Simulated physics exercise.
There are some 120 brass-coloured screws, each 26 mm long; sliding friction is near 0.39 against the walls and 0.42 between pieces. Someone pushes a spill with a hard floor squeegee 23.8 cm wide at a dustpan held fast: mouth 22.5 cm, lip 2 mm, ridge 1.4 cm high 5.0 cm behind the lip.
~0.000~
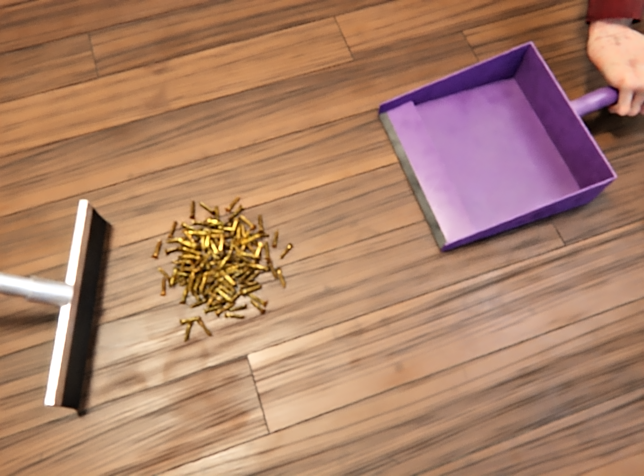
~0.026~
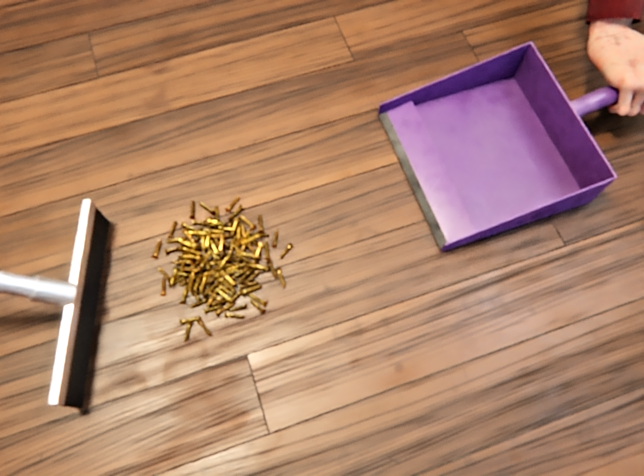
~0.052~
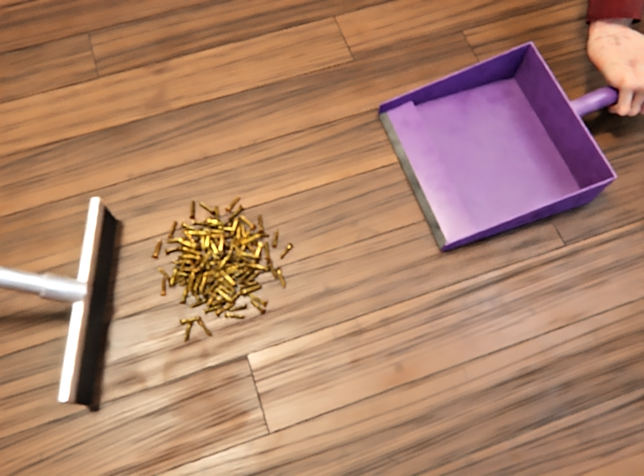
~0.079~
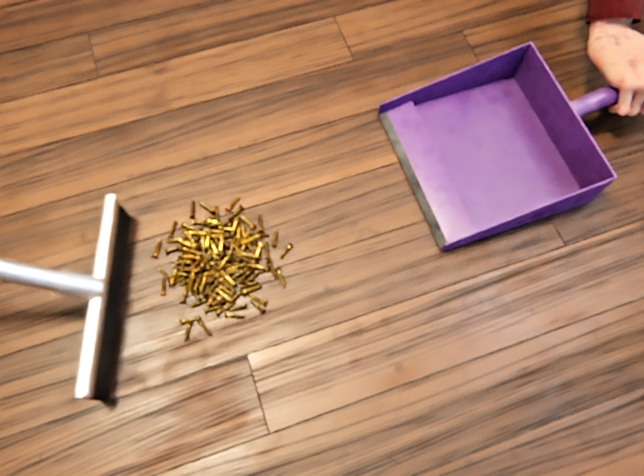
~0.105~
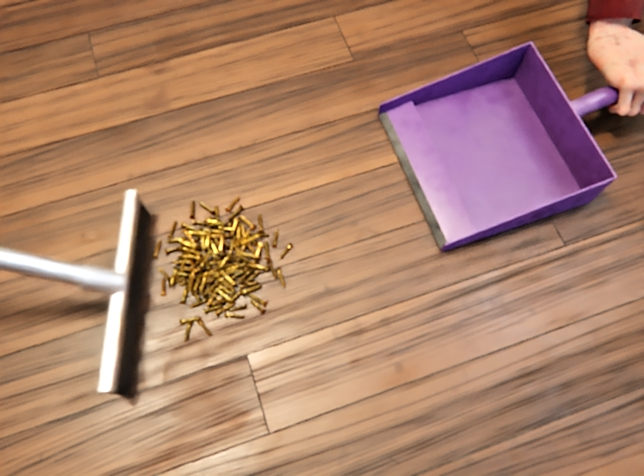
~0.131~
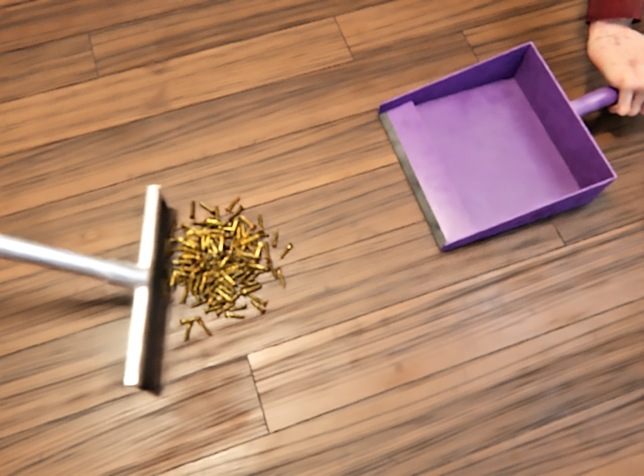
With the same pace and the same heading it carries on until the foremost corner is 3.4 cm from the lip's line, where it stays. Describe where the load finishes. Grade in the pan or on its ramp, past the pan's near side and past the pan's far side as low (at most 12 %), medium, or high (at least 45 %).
In the pan or on its ramp - medium; past the pan's near side - medium; past the pan's far side - low.
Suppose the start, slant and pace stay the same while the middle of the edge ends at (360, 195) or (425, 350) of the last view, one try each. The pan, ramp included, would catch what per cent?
The two tries give roughly 25 and 0 %.
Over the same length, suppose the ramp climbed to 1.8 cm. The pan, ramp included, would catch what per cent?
25 per cent.
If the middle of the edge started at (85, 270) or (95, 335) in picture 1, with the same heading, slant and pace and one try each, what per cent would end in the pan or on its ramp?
First try about 25 per cent, second about 25 per cent.
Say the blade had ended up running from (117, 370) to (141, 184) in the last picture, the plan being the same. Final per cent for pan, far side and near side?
Pan: 10, far side: 0, near side: 15.
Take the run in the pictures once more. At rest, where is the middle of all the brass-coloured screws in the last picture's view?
I'd say roughly (429, 229).
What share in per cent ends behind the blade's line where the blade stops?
About 0 percent.
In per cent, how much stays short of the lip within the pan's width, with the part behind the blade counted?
Roughly 40 in a hundred.
After 0.28 s, middle of the blade 21 cm from the lip; 0 % over the lip, far side 0 %, near side 10 %.
After 0.38 s, middle of the blade 10 cm from the lip; 0 % over the lip, far side 0 %, near side 20 %.
After 0.61 s, middle of the blade 7 cm from the lip; 30 % over the lip, far side 0 %, near side 35 %.
By 1.4 s all is still; pan 30 %, near side 35 %, far side 0 %, in front of the lip or behind the blade 40 %.
